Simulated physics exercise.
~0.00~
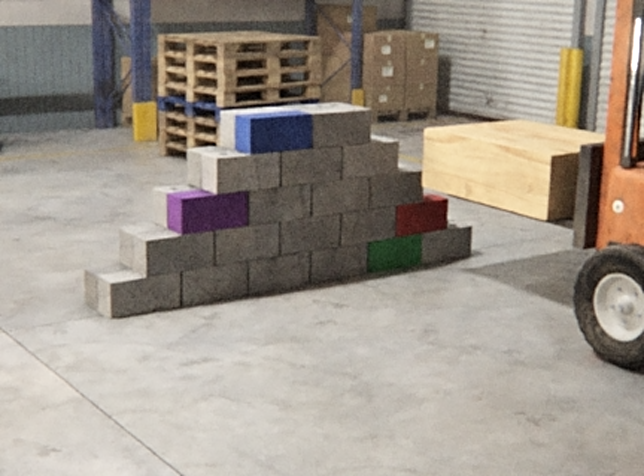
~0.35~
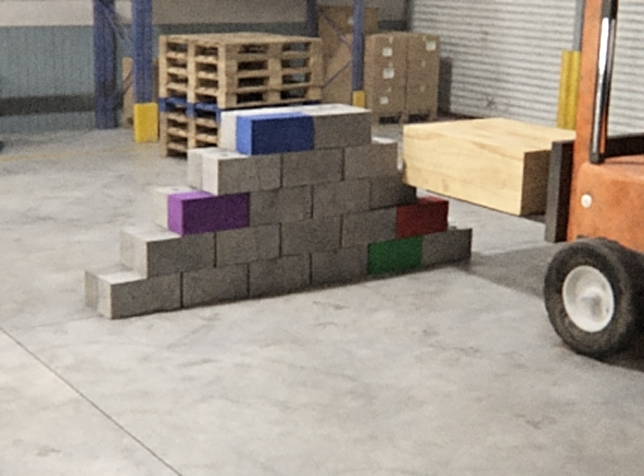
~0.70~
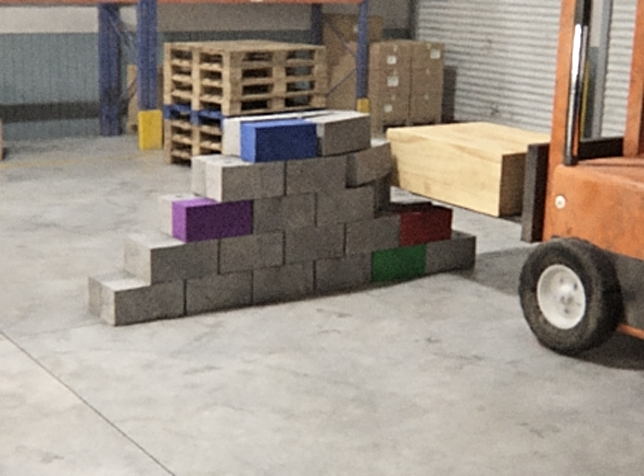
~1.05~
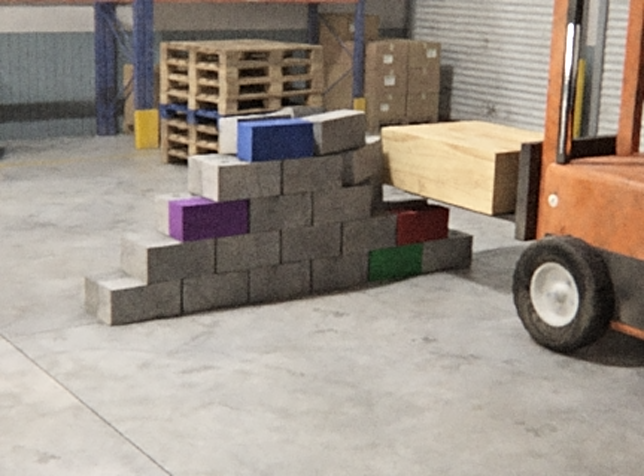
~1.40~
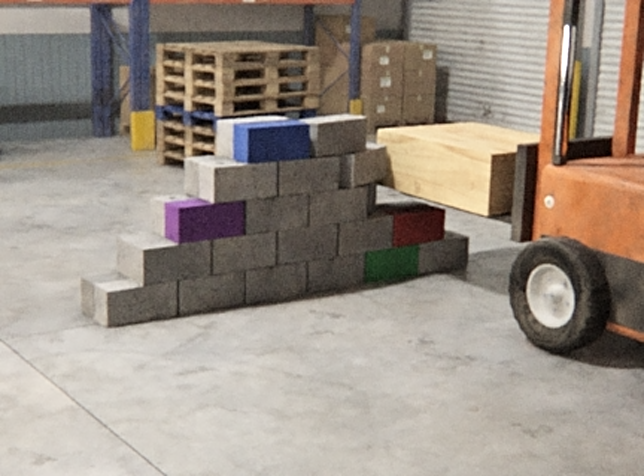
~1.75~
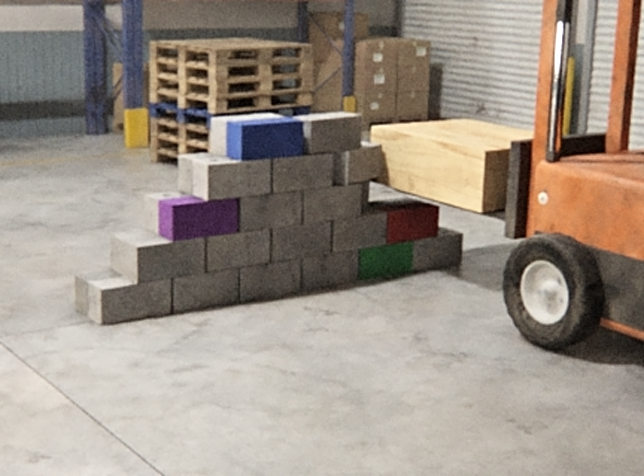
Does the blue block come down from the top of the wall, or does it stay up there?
The blue block stays up in the top row of the wall.
